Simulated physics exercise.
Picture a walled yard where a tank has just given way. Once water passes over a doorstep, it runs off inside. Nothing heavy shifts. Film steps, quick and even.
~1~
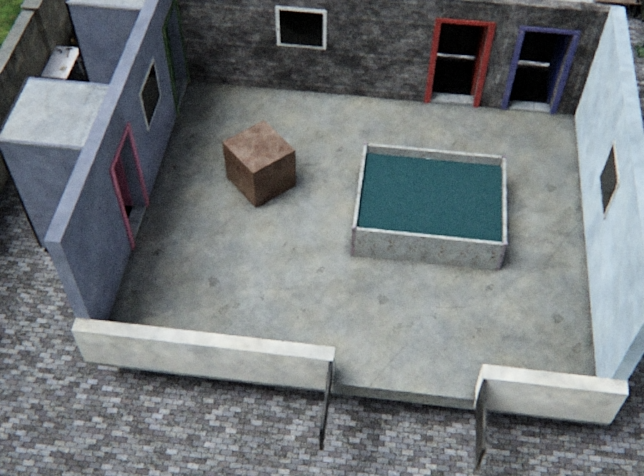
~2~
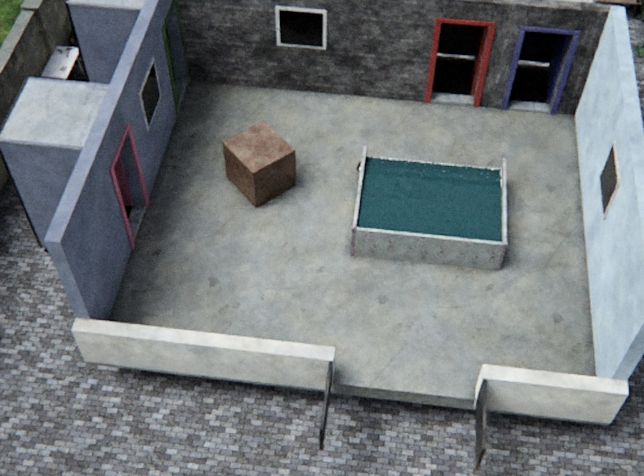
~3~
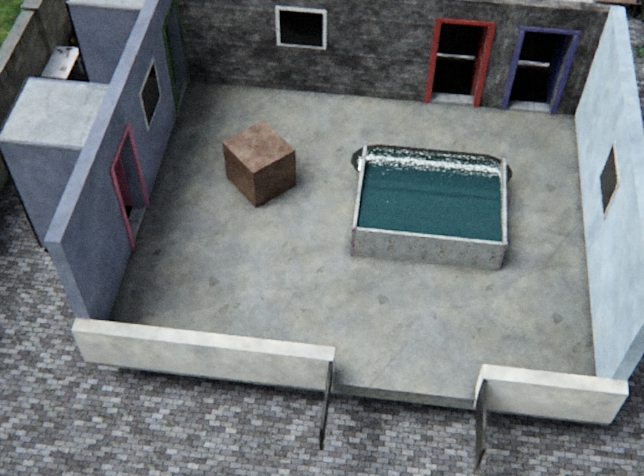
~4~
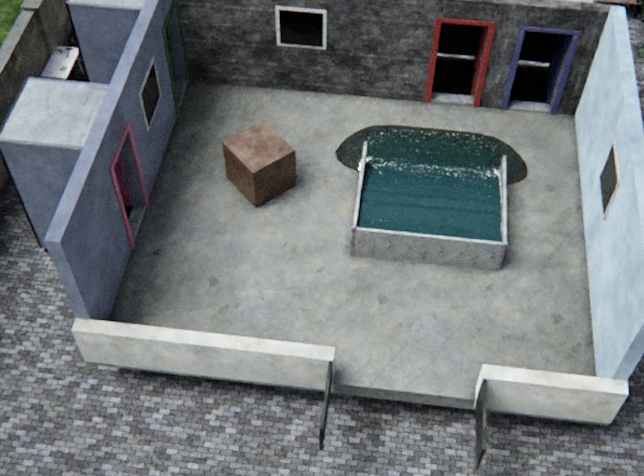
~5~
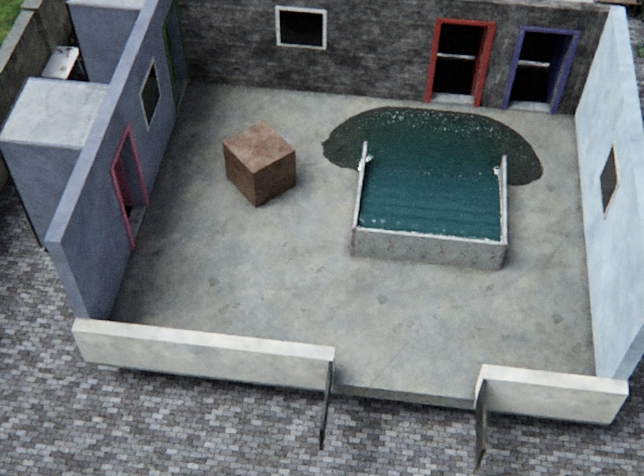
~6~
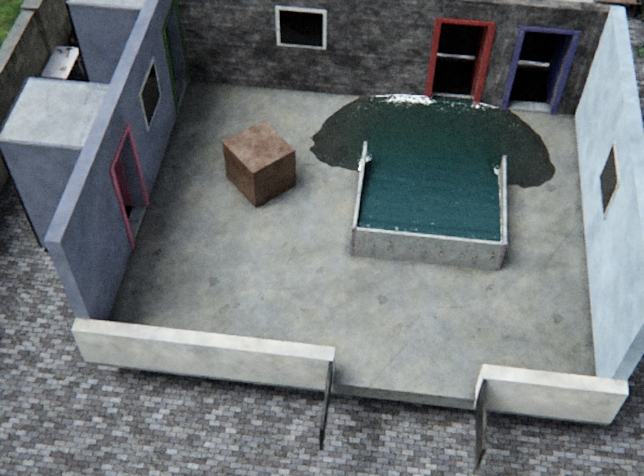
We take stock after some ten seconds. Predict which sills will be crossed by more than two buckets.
As I see it, the red door will most likely exceed two buckets. The pink door will most likely not exceed two buckets. The green door will most likely exceed two buckets. The blue door will most likely exceed two buckets.
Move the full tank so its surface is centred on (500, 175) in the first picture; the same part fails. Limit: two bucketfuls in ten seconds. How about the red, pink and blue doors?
I reckon red breaks the limit, pink misses the mark, and blue breaks the limit.
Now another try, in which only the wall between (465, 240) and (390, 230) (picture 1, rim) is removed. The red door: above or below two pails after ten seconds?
The red door falls short.
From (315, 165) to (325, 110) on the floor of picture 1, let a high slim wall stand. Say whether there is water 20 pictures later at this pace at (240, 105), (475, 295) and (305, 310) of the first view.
Log, spots one to three: Swamped; spared; spared.
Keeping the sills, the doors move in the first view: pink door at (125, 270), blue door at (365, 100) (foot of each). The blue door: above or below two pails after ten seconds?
The blue door exceeds it.
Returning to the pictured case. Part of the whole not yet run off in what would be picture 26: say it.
Estimate: Close to 78 %.
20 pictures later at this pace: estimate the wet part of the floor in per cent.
That comes to about 40 per cent.
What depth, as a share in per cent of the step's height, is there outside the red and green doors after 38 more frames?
In turn 110 and 110 per cent.
A moment on, water covers 20 % of the floor; the red door far over two buckets in, the pink door not reached, the green door not reached, the blue door under two buckets in.
Next, water covers 25 % of the floor; the red door far over two buckets in, the pink door not reached, the green door not reached, the blue door far over two buckets in.
Then, water covers 40 % of the floor; the red door far over two buckets in, the pink door not reached, the green door over two buckets in, the blue door far over two buckets in.
Later, water covers 70 % of the floor; the red door far over two buckets in, the pink door wet at the sill, nothing in, the green door far over two buckets in, the blue door far over two buckets in.
In the end, water covers 90 % of the floor; the red door far over two buckets in, the pink door wet at the sill, nothing in, the green door far over two buckets in, the blue door far over two buckets in.
